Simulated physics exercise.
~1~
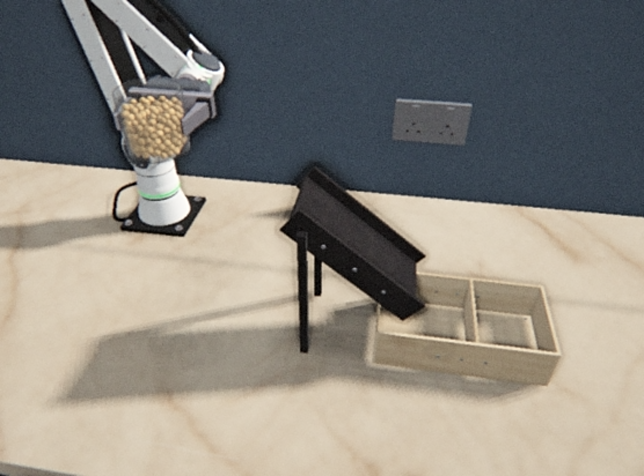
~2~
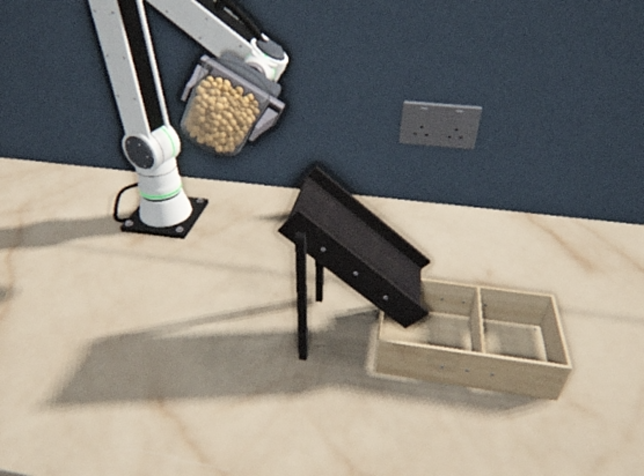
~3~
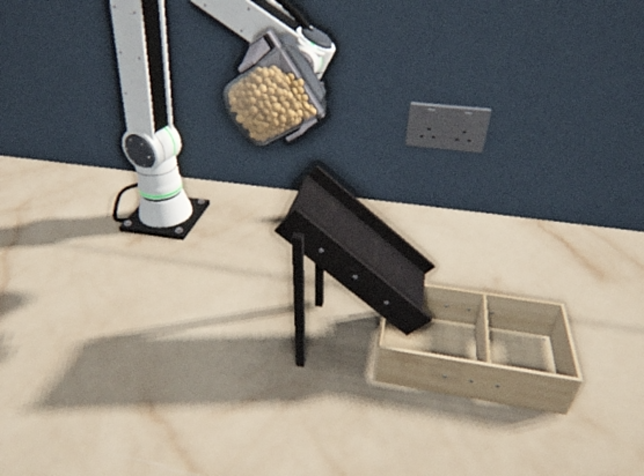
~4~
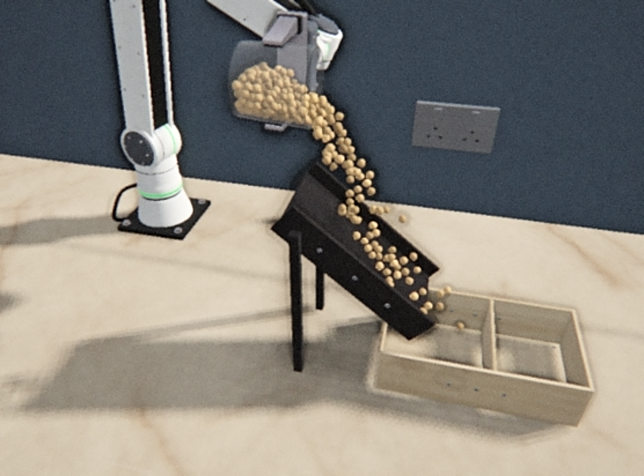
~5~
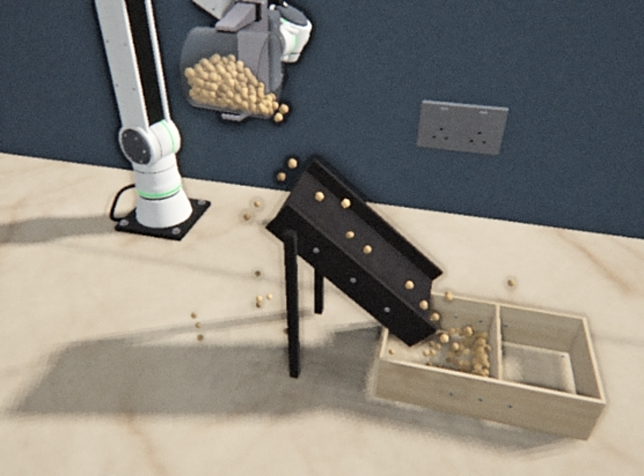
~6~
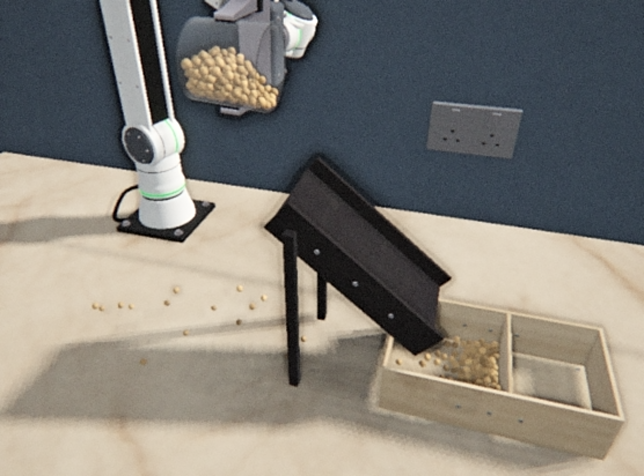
On a pale marble-patterned worktop against a dark blue wall, a white robot arm holds a clear beaker of dried chickpeas beside a black sloping chute and a two-part wooden box. The arm carries the beaker to the right, tilting it as it goes. Above the chute it tips further, and chickpeas pour down the slope into the box's nearer part. The arm draws the beaker back left, still on its side, while stragglers scatter. It ends with many chickpeas still in the beaker, a pile in the box's left part and some strewn on the worktop.
